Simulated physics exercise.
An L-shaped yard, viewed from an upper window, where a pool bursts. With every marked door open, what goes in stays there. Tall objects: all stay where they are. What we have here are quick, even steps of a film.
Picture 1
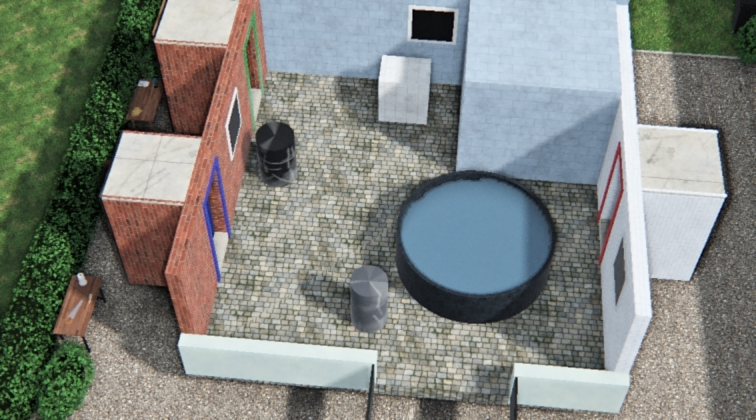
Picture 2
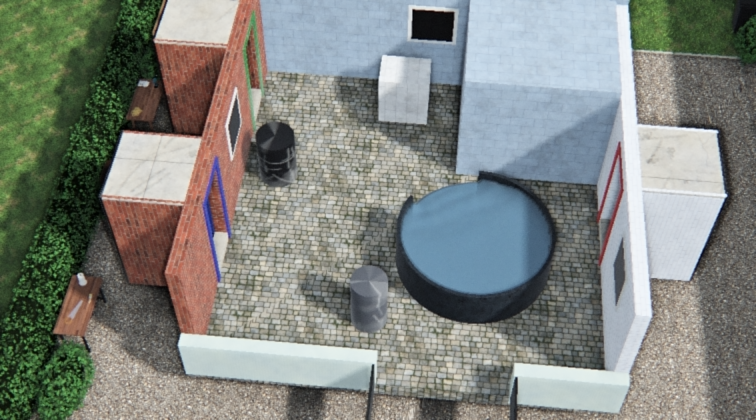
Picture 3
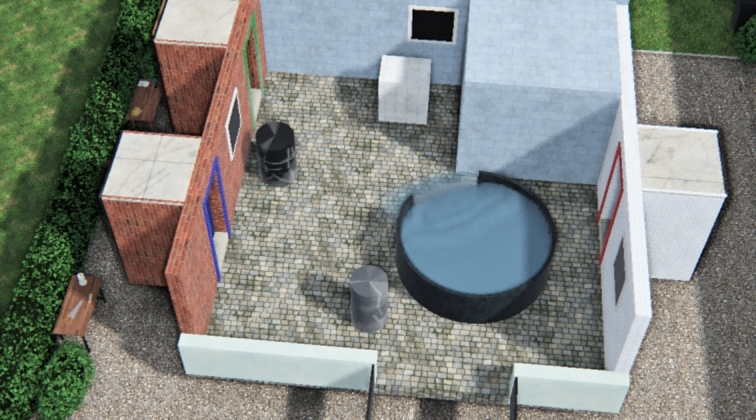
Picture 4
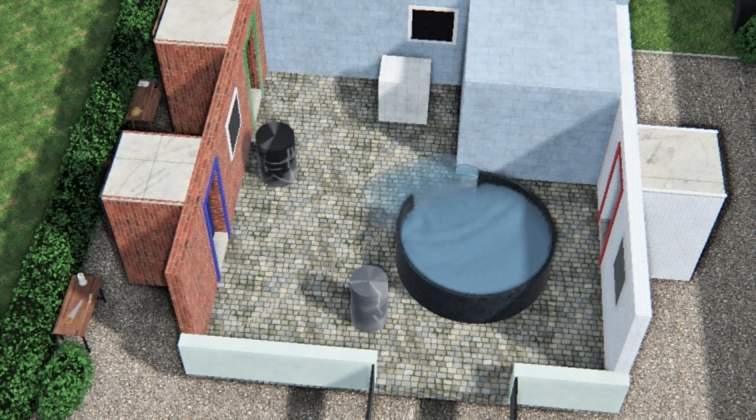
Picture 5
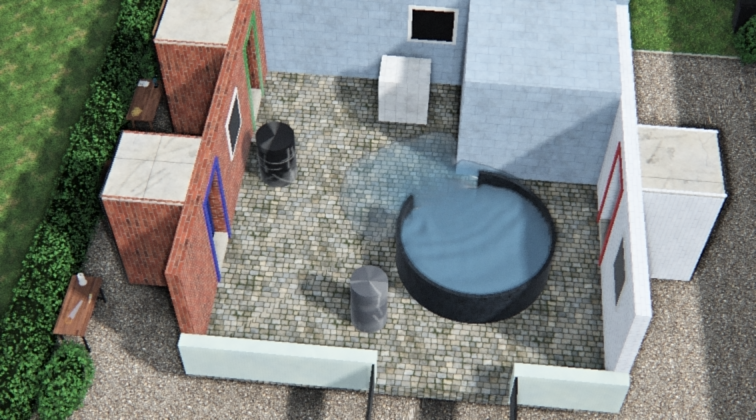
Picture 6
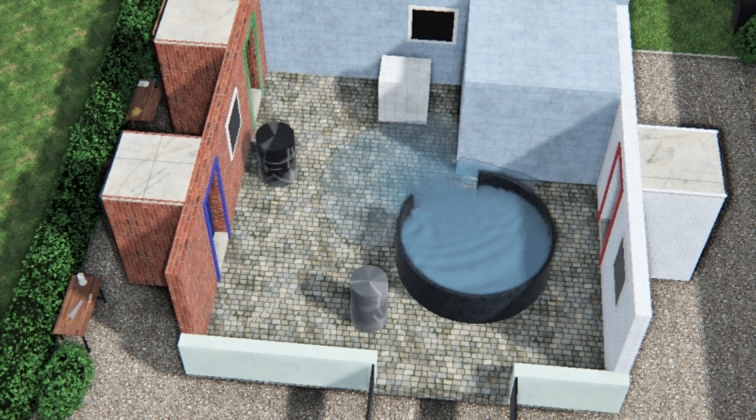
A round pool in a walled paved yard opening on its far side, water pouring out and spreading left across the paving.
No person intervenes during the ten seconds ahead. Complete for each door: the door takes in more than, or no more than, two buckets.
Completed: The blue door takes in no more than two buckets; the red door takes in no more than two buckets; the green door takes in more than two buckets.
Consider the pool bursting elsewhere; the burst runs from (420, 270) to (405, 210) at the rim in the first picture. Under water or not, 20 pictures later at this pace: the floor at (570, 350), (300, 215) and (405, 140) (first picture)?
The first spot is spared, the second swamped, the third spared.
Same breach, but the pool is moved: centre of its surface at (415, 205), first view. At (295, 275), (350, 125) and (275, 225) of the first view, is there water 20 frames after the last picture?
Going through the three places: Out of reach, in the spill, in the spill.
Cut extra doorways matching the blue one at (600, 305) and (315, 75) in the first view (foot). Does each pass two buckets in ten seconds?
The first door ends up below and the second ends up above.
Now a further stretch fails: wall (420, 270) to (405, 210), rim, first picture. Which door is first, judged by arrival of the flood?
It's the door marked blue that is reached before the others.
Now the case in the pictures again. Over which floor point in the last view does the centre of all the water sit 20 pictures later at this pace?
Close to (404, 185).
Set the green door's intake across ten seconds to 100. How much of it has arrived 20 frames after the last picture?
Estimated share: About 70 %.
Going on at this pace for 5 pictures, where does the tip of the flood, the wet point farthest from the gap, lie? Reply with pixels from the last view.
Somewhere close to (291, 82).
A moment on, water covers 40 % of the floor; the blue door not reached, the red door not reached, the green door not reached.
Next, water covers 45 % of the floor; the blue door not reached, the red door wet at the sill, nothing in, the green door under two buckets in.
Then, water covers 60 % of the floor; the blue door wet at the sill, nothing in, the red door wet at the sill, nothing in, the green door far over two buckets in.
Later, water covers 85 % of the floor; the blue door wet at the sill, nothing in, the red door wet at the sill, nothing in, the green door far over two buckets in.
In the end, water covers 100 % of the floor; the blue door wet at the sill, nothing in, the red door wet at the sill, nothing in, the green door far over two buckets in.
